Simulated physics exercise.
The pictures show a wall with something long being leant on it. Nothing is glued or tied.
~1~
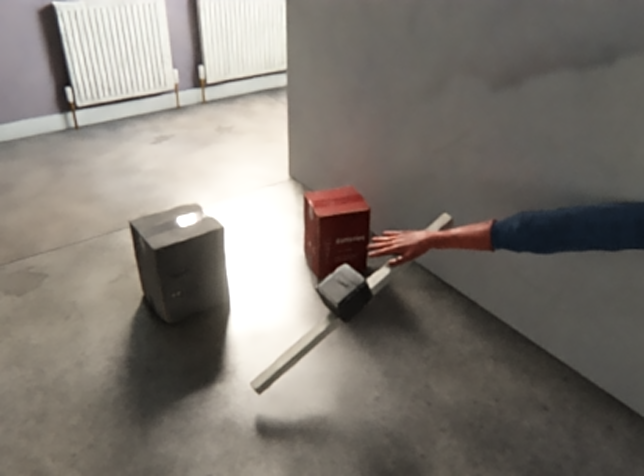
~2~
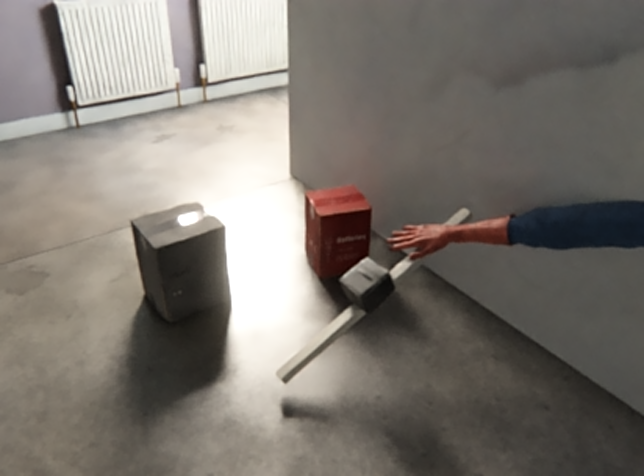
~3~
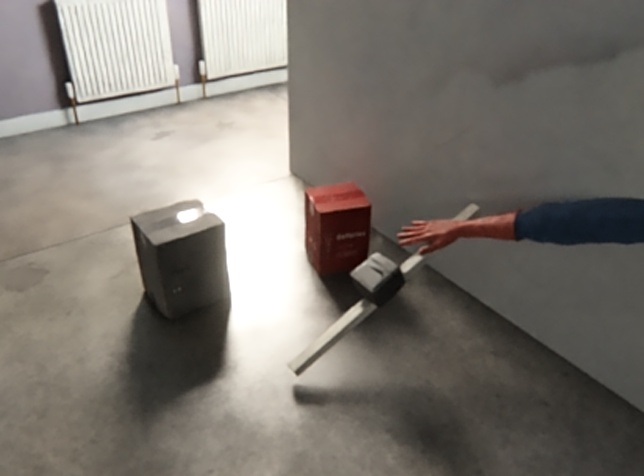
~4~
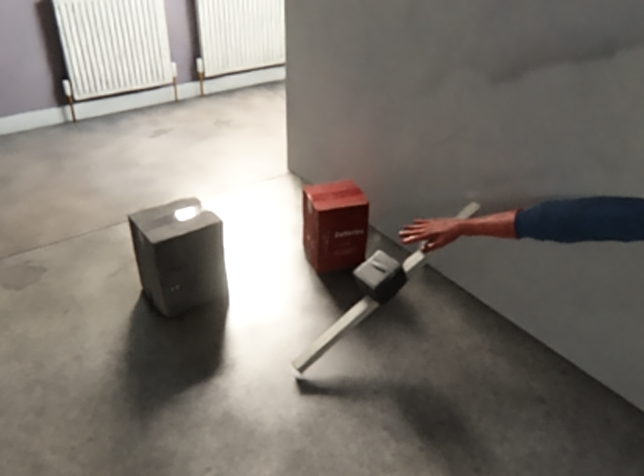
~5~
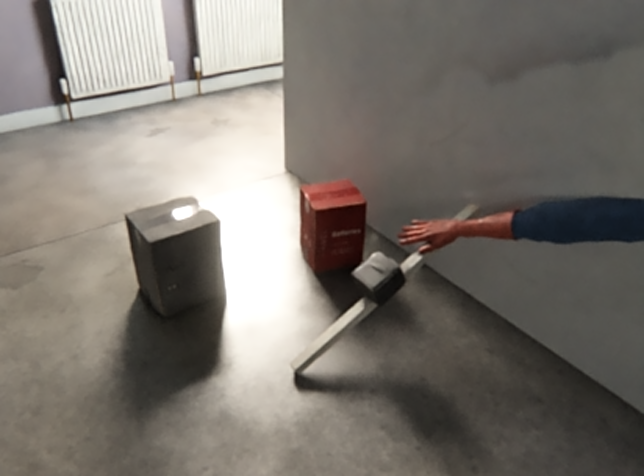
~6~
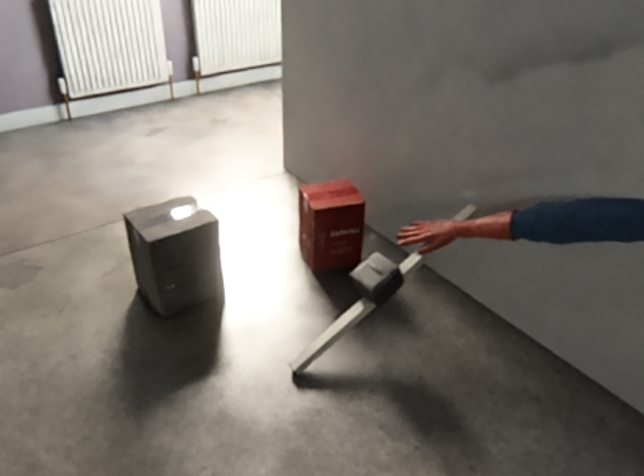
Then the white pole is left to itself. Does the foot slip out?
Outcome: The pole slides down.
Then, 0.20 s on from there, white pole 4° lower than it was left near (385, 293).
Then, 0.30 s on from there, white pole 18° lower than it was left near (378, 318).
Then, 0.40 s on from there, white pole 24° lower than it was left near (376, 328).
In the end, moved from the start, white pole; the other 2 unmoved. At the end, from the last picture's camera, white pole near (376, 328). The pole slips out.
